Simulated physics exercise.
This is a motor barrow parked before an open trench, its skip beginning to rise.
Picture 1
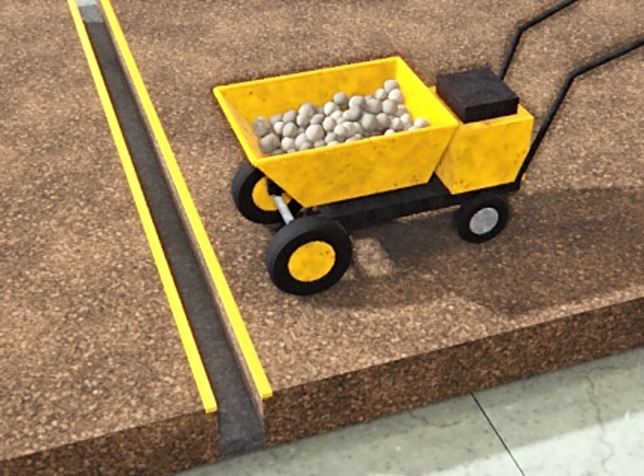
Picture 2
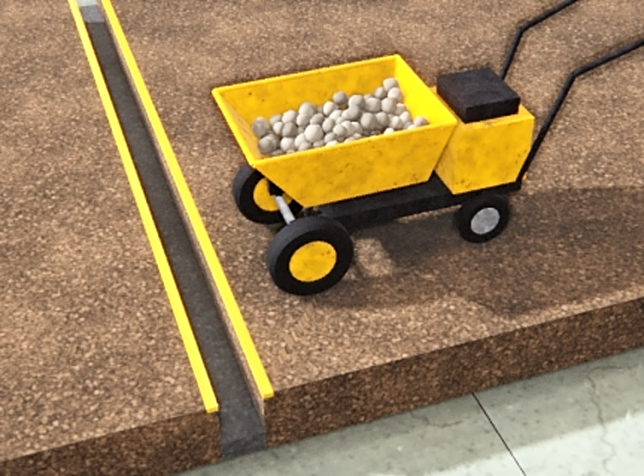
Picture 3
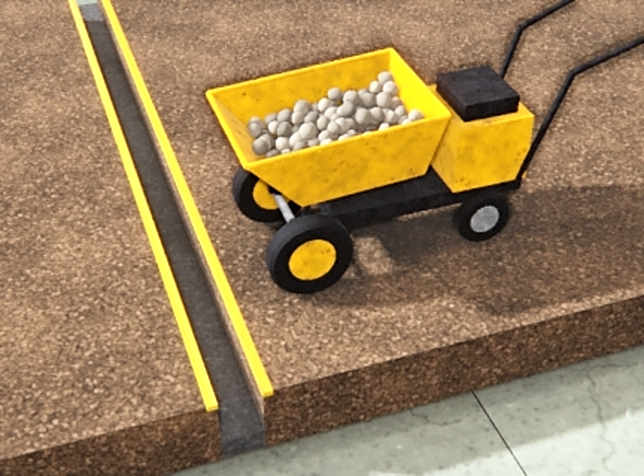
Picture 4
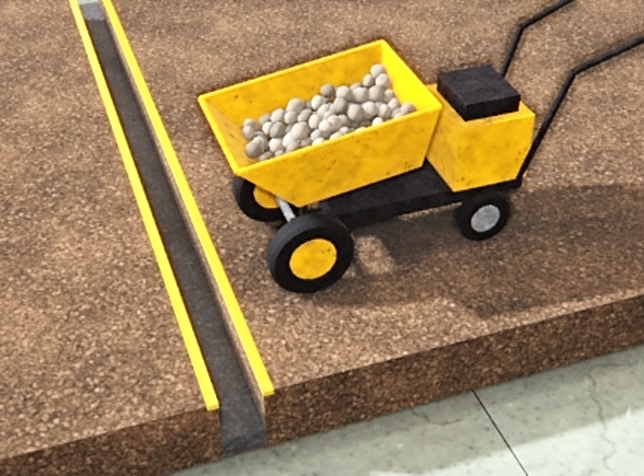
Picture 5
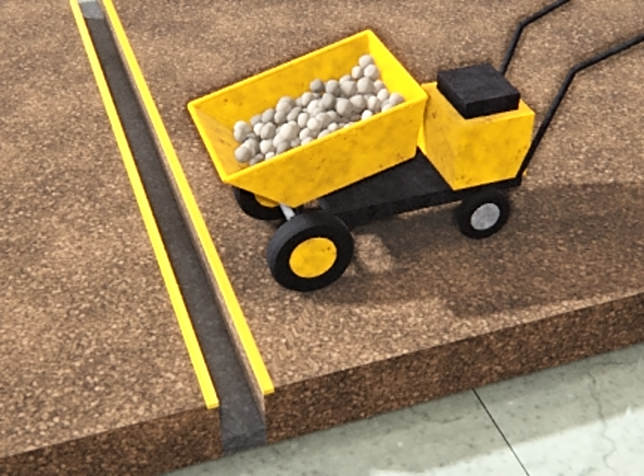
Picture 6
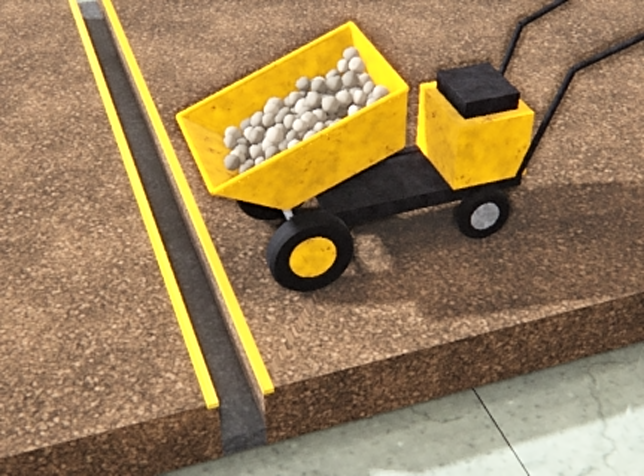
At first, a yellow motor barrow filled with rounded, pale pebbles stands to the right of a narrow, yellow-edged trench, its skip level. The skip then begins to tilt toward the trench, its back end rising and its front lip lowering, until it is clearly slanted, with the pebbles still inside and the wheels staying in place.
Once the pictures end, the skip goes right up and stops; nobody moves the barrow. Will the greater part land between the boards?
In the trench: Under half.
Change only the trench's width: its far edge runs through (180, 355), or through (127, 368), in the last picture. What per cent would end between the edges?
Roughly 10 per cent, and 90 per cent.
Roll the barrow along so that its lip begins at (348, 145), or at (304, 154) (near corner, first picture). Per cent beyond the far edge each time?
Roughly 10 per cent, and 30 per cent.
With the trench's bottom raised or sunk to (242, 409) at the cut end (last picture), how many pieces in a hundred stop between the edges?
About 0 per cent.
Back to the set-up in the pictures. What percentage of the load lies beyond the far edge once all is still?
Close to 80 per cent.
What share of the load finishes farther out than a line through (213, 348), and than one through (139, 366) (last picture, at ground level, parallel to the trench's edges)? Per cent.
Near 80 % and 50 %.
Shortly afterwards, skip tipped steeply; the whole lot in the skip.
Next, skip tipped right over; the bulk in the skip; near a quarter beyond it; only a few falling.
Some moments later, skip tipped right over; near a quarter in the skip; the bulk beyond it.
In the end, skip tipped right over; near a quarter in the skip; only a few in or heaped over the trench; the bulk beyond it.
